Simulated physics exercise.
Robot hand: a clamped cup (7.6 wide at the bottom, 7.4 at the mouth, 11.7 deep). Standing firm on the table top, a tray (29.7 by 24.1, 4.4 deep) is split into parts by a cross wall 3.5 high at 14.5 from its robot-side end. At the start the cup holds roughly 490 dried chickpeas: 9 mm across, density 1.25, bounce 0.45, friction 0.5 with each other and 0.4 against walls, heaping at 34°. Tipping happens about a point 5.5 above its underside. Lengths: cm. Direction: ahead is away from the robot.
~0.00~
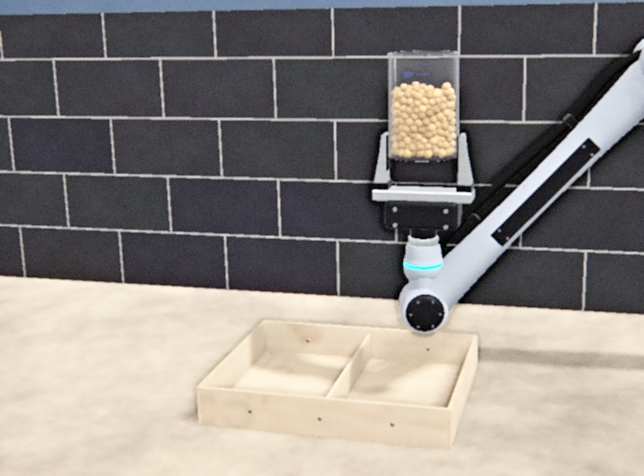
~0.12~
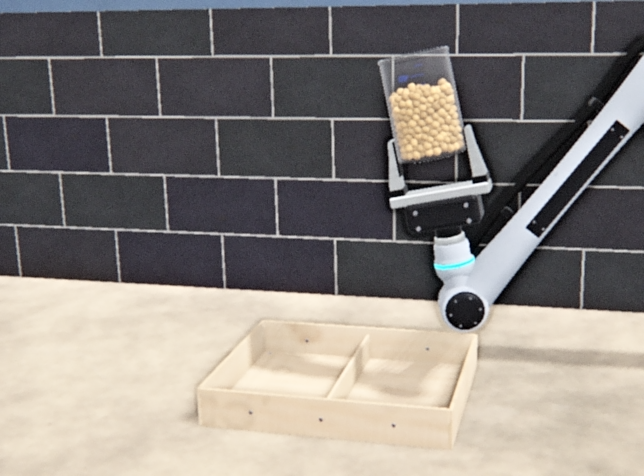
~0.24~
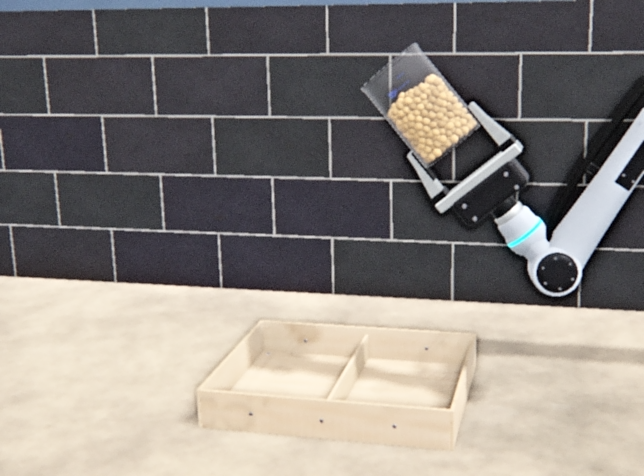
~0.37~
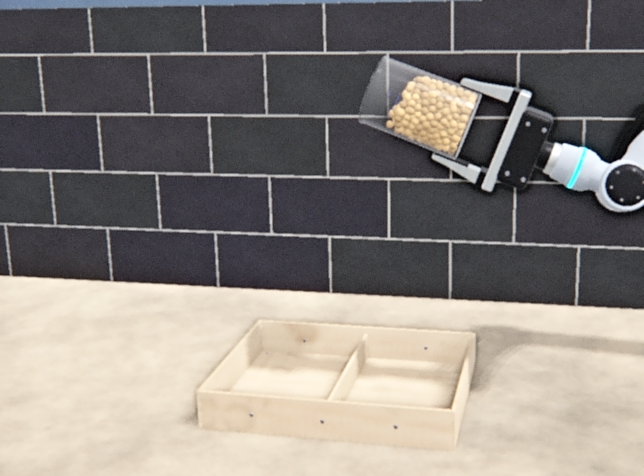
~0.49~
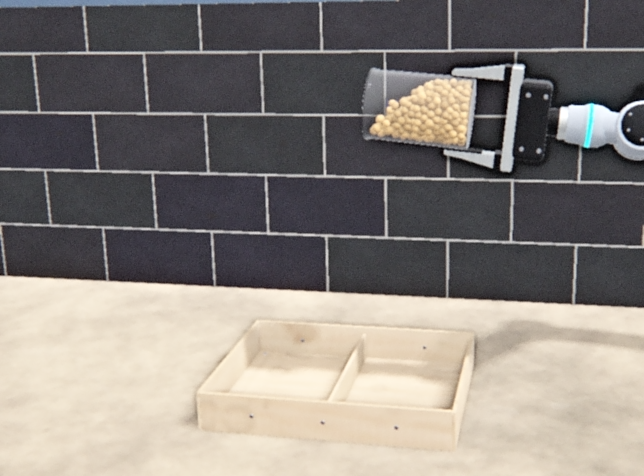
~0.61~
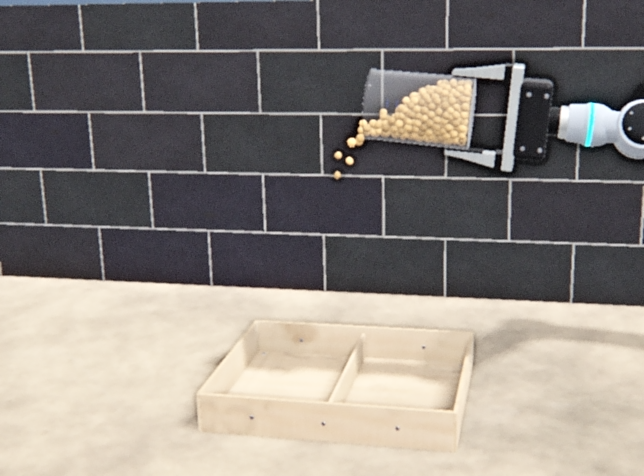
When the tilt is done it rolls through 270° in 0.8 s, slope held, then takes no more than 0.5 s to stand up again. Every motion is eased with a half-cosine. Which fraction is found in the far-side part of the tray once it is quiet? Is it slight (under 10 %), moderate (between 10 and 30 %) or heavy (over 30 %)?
It is moderate, between 10 and 30 %.
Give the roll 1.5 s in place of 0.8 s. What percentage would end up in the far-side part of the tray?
Then about 25 per cent.
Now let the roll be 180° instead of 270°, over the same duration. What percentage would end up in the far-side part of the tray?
It would come to around 15 per cent.
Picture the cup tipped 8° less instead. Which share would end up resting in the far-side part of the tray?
Estimate: Around 5 %.
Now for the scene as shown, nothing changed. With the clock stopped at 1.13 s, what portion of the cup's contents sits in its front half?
60 per cent.
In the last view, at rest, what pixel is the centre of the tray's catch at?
Near (284, 388).
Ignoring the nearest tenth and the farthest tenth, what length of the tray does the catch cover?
12 cm or thereabouts.
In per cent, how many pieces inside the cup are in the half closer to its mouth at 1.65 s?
I reckon roughly 35 per cent.
After 1.13 s, tipped 85°, highest piece 40 above the table; 454 in the cup, 15 in the far-side part, 2 in the robot-side part, 20 in flight or on a rim.
After 1.65 s, tipped 45°, highest piece 39 above the table; 403 in the cup, 77 in the far-side part, 2 in the robot-side part, 9 in flight or on a rim.
After 2.11 s, upright, highest piece 40 above the table; 403 in the cup, 86 in the far-side part, 2 in the robot-side part.
After 2.81 s, upright, highest piece 40 above the table; 403 in the cup, 86 in the far-side part, 2 in the robot-side part.
In the end, 403 in the cup, 86 in the far-side part, 2 in the robot-side part. That is 18 % in the far-side part of the tray.
